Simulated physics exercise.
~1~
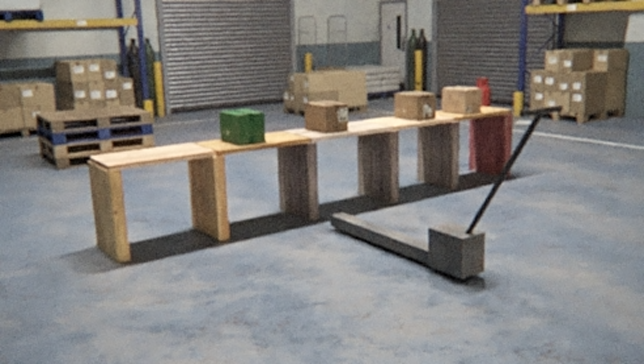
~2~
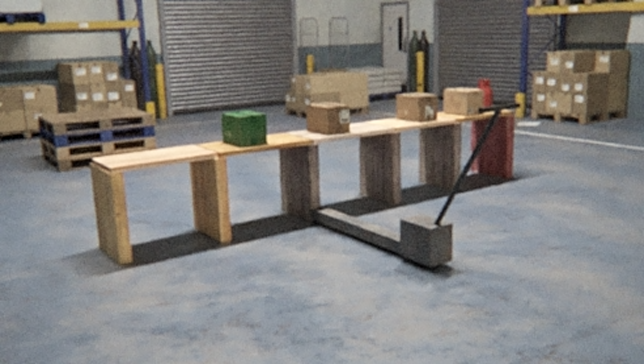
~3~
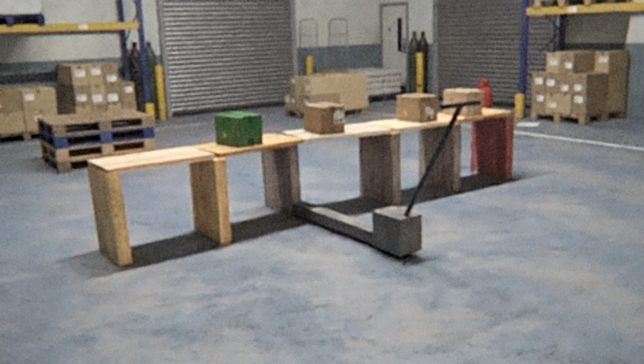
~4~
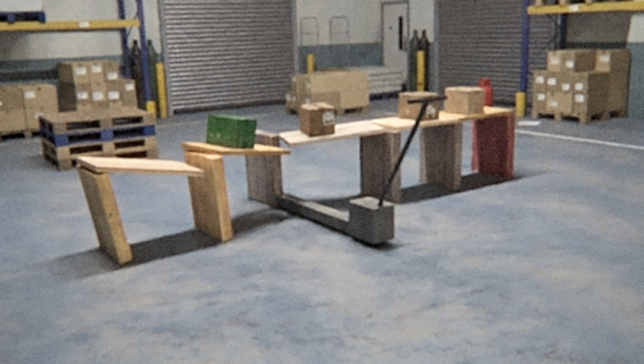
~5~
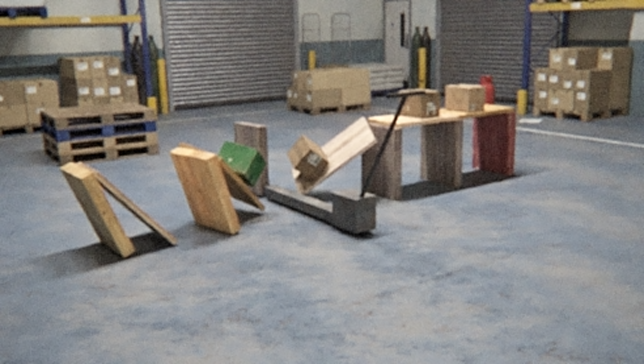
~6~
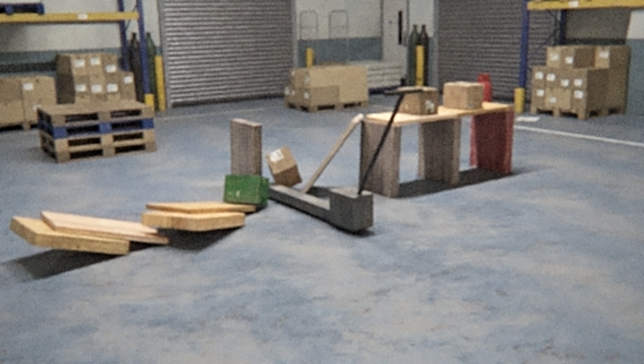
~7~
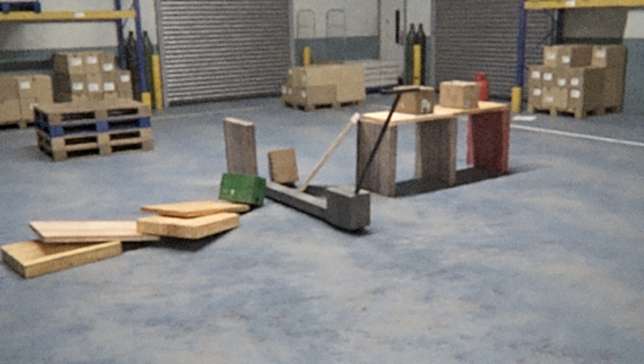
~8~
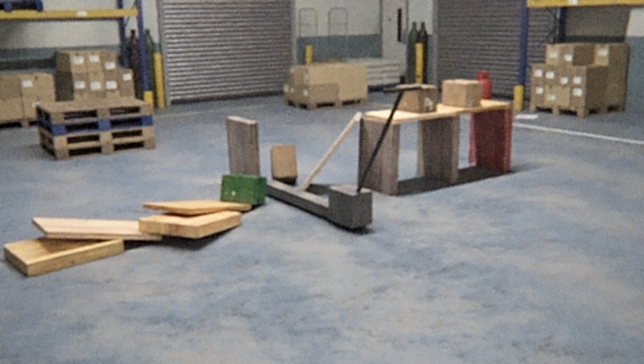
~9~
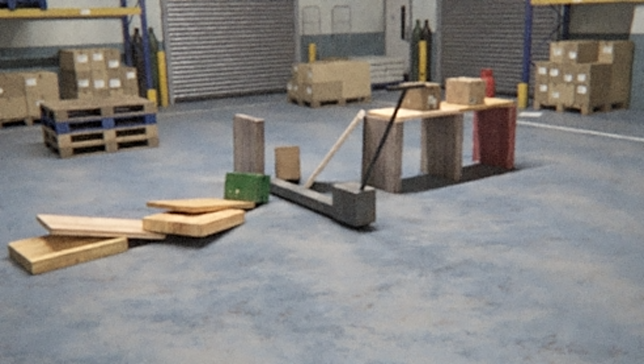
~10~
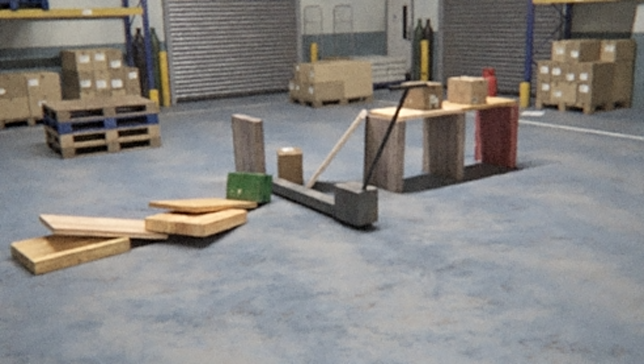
Warehouse floor, a low grey jack sliding left into plank shelving, collapsing the left spans while the red upright's end stays standing.
